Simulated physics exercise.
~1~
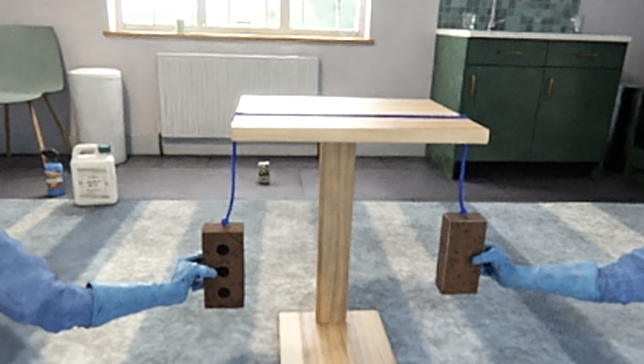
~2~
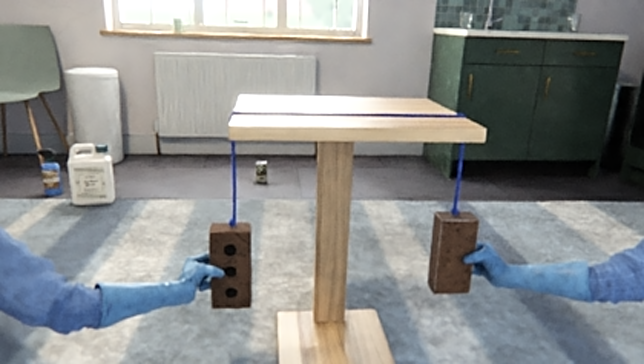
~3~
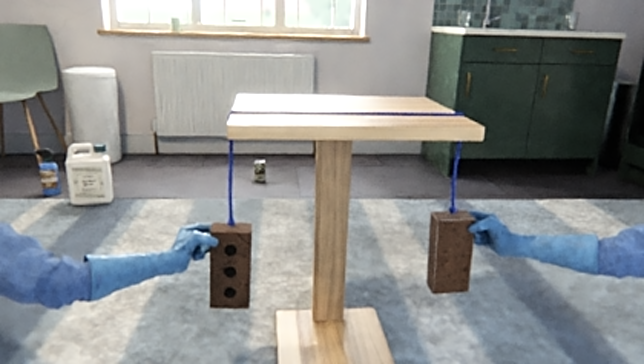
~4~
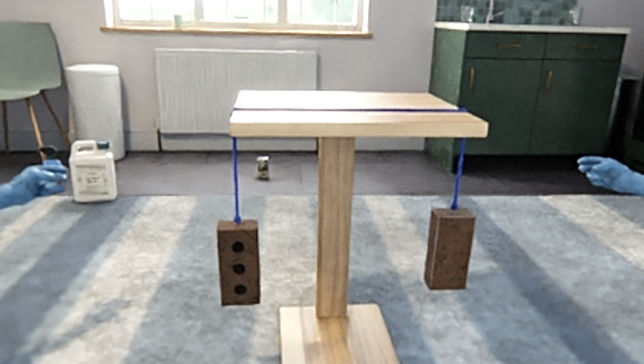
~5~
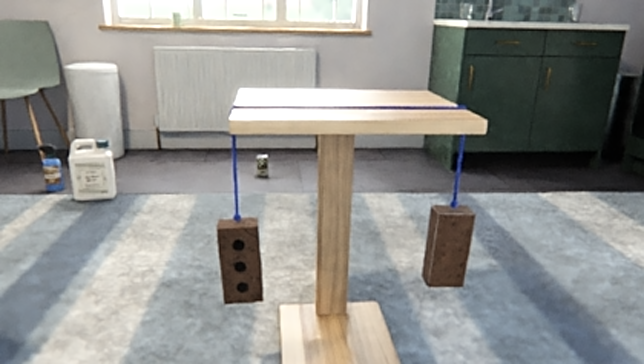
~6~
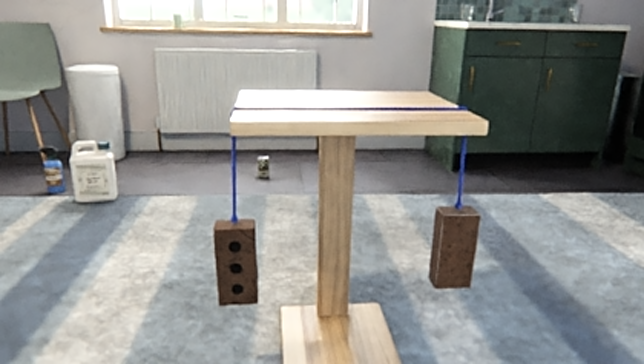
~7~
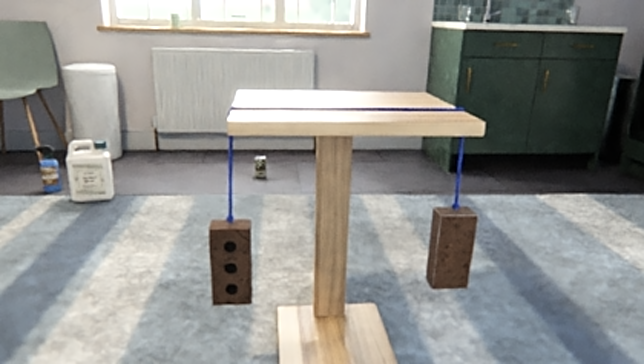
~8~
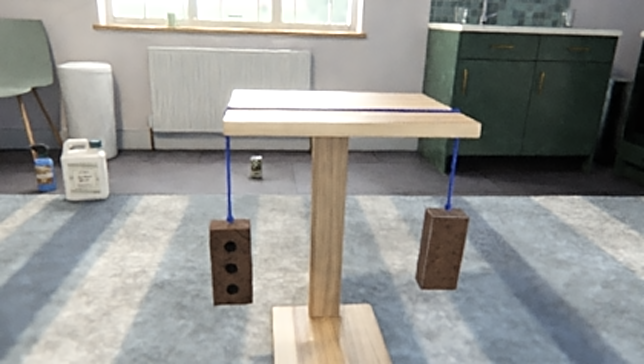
Gloved hands release two bricks on a blue cord across a table, and both stay hanging.
